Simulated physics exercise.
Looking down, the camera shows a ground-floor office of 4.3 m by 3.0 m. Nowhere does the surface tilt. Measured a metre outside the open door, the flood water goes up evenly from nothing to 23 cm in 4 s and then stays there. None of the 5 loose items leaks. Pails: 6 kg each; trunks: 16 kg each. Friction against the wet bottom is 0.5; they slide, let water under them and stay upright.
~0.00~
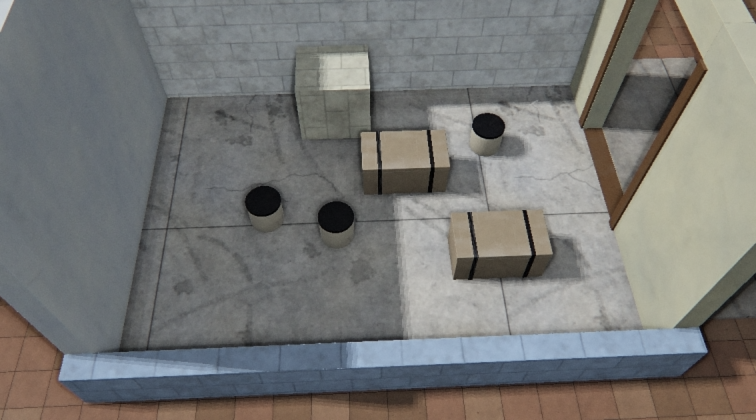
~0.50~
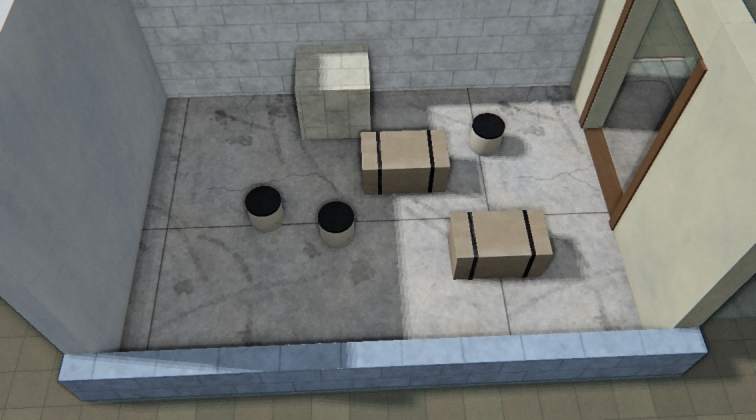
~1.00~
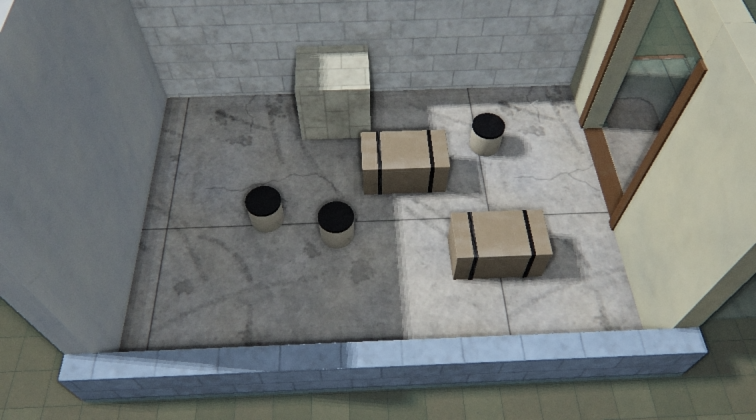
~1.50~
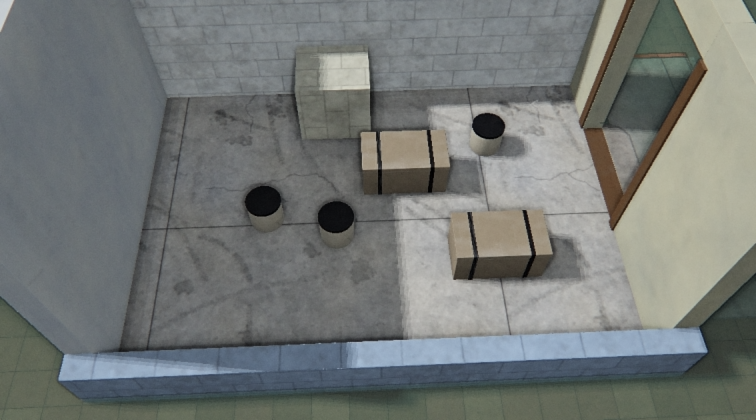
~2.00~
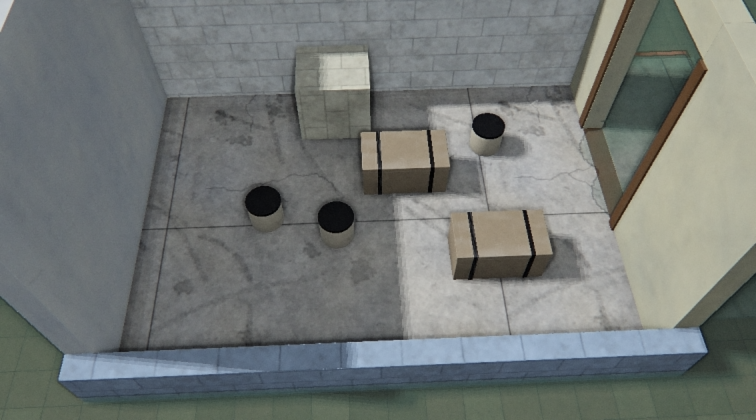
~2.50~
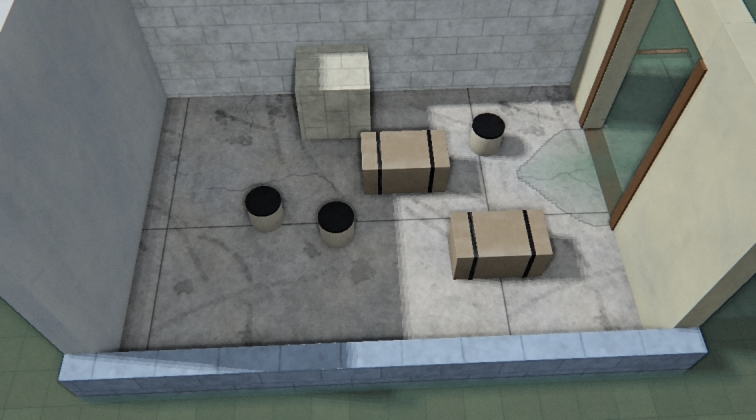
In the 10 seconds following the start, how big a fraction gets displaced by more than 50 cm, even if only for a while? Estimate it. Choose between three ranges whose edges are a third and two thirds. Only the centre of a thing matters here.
The range is the highest, two thirds or more.
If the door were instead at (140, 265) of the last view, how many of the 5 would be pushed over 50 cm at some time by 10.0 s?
Count: 5.
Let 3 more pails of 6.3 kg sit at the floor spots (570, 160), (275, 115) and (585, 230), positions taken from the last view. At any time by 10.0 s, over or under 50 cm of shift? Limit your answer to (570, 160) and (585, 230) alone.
Taking them in order, the first is beyond that distance and the second is within that distance.
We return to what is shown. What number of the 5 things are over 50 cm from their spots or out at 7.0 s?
By that point, 5.
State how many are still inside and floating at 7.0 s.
Answer: 2.
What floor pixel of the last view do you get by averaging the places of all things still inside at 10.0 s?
Around (276, 209).
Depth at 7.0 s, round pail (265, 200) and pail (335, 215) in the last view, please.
Close to 4 and 4 centimetres.
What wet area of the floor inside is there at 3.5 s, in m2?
Roughly 2.5 m2.
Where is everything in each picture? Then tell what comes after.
In the first frame, a pail at (489, 125) rests on the ground; a trunk at (405, 149) rests on the ground; 0.0 m2 under water; 0 of 5 have shifted.
In the second frame, a pail at (489, 125) rests on the ground; a trunk at (405, 149), on the bottom; 0.0 m2 under water; 0 of 5 have shifted.
In the third frame, a pail at (489, 125) rests on the ground; a trunk at (405, 149), on the bottom; 0.0 m2 under water; 0 of 5 have shifted.
In the fourth frame, a pail at (489, 125), on the bottom; a trunk at (405, 149), on the bottom; water covers 0.0 m2; 0 of 5 have shifted.
In the fifth frame, a pail at (489, 125), on the bottom; a trunk at (405, 149) rests on the ground; water covers 0.0 m2; 0 of 5 have shifted.
In the sixth frame, a pail at (489, 125) rests on the ground; a trunk at (405, 149) rests on the ground; water covers 0.6 m2; 0 of 5 have shifted.
After 3.5 s 0 of 5 are over 50 cm from their spots; 0 afloat.
After 4.5 s 1 of 5 are over 50 cm from their spots; 0 afloat.
After 7.0 s 5 of 5 are over 50 cm from their spots; 2 afloat.
After 10.0 s 5 of 5 are over 50 cm from their spots, and 5 have been at some point; 4 afloat.
